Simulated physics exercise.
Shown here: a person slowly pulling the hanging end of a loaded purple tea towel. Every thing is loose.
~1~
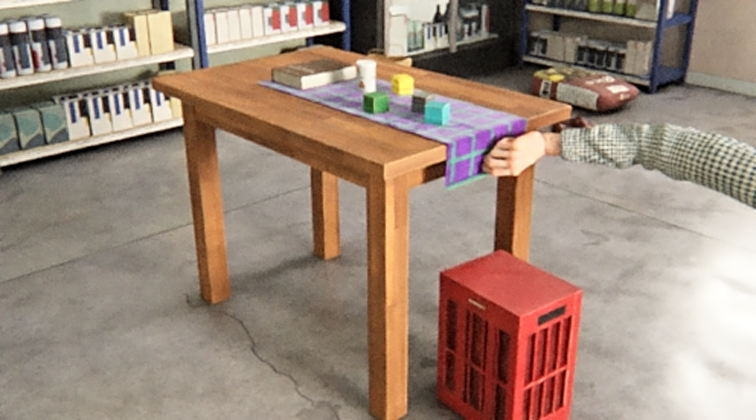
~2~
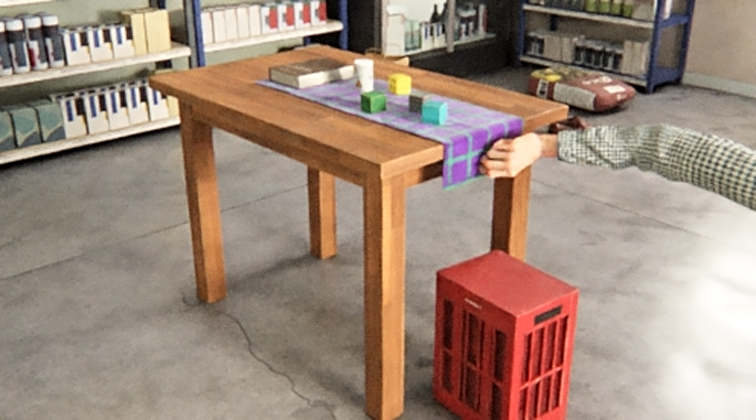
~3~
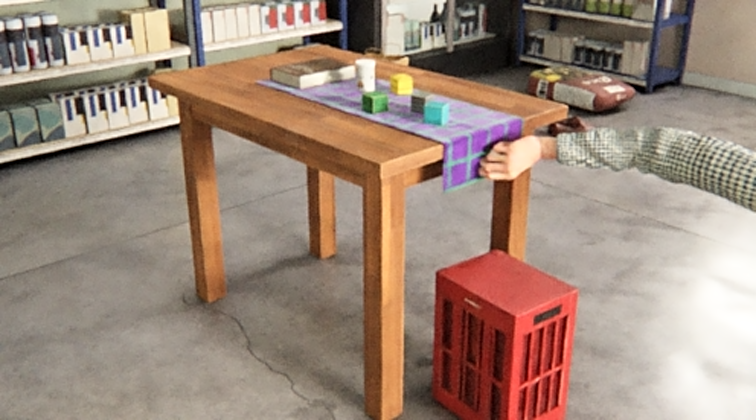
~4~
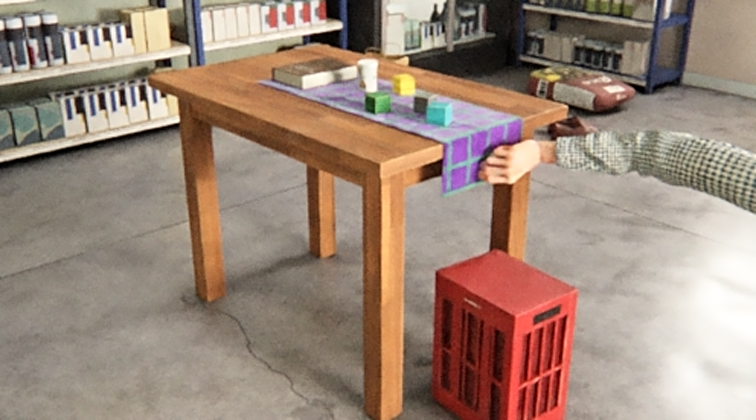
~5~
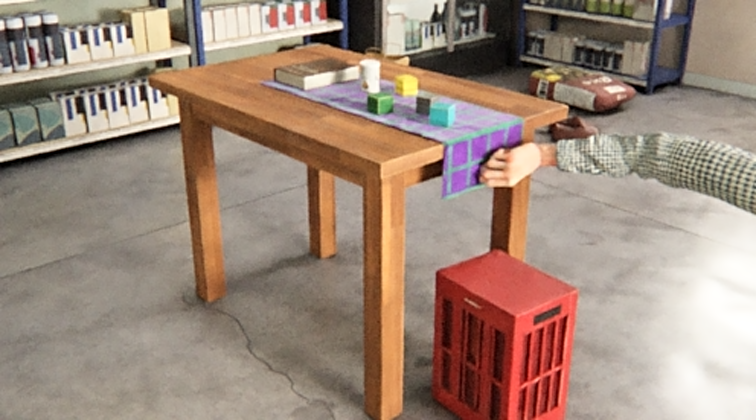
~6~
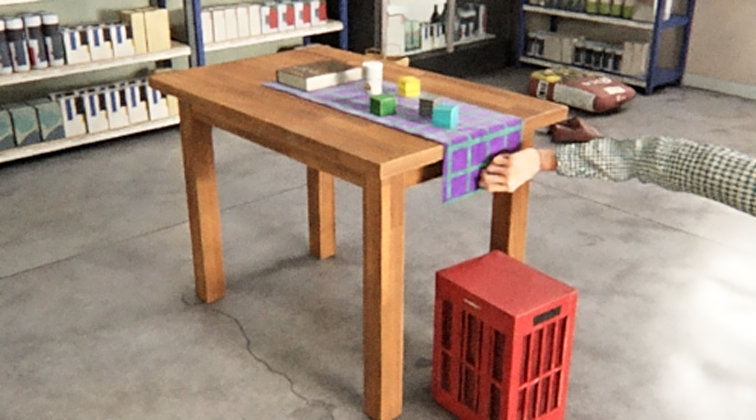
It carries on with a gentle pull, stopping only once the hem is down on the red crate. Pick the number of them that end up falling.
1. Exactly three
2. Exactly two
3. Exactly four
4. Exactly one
Exactly two.
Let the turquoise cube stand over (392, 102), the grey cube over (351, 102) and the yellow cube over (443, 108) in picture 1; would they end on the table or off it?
Record - turquoise cube retained; grey cube retained; yellow cube lost.
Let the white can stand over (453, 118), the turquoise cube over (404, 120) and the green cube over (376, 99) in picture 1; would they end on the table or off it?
Short version: White can drops, turquoise cube drops, green cube stays.
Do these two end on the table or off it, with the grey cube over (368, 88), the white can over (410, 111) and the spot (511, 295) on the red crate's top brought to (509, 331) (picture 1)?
Grey cube stays, white can is gone.
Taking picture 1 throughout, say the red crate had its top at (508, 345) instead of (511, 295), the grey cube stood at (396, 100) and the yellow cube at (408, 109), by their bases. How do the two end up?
Grey cube: Lost; yellow cube: Lost.
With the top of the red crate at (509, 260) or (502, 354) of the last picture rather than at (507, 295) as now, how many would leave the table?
Counting them gives 1 and 4.
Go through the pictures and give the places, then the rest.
In the first picture, hem (446, 190); turquoise cube (437, 104); grey cube (423, 94); green cube (376, 94); yellow cube (402, 77); white can (366, 62); top of the crate (511, 295).
In the second picture, hem (443, 190); turquoise cube (435, 104).
In the third picture, hem (443, 193); grey cube (423, 94).
In the fourth picture, hem (442, 196); green cube (378, 94); top of the crate (507, 294).
In the fifth picture, hem (442, 199); yellow cube (406, 77).
In the sixth picture, hem (442, 205); turquoise cube (445, 107); grey cube (431, 97); green cube (383, 96); yellow cube (409, 79); white can (372, 64).
A little later, hem on the crate; turquoise cube and grey cube gone.
When it is over, hem on the crate; turquoise cube and grey cube gone. It carries off two.
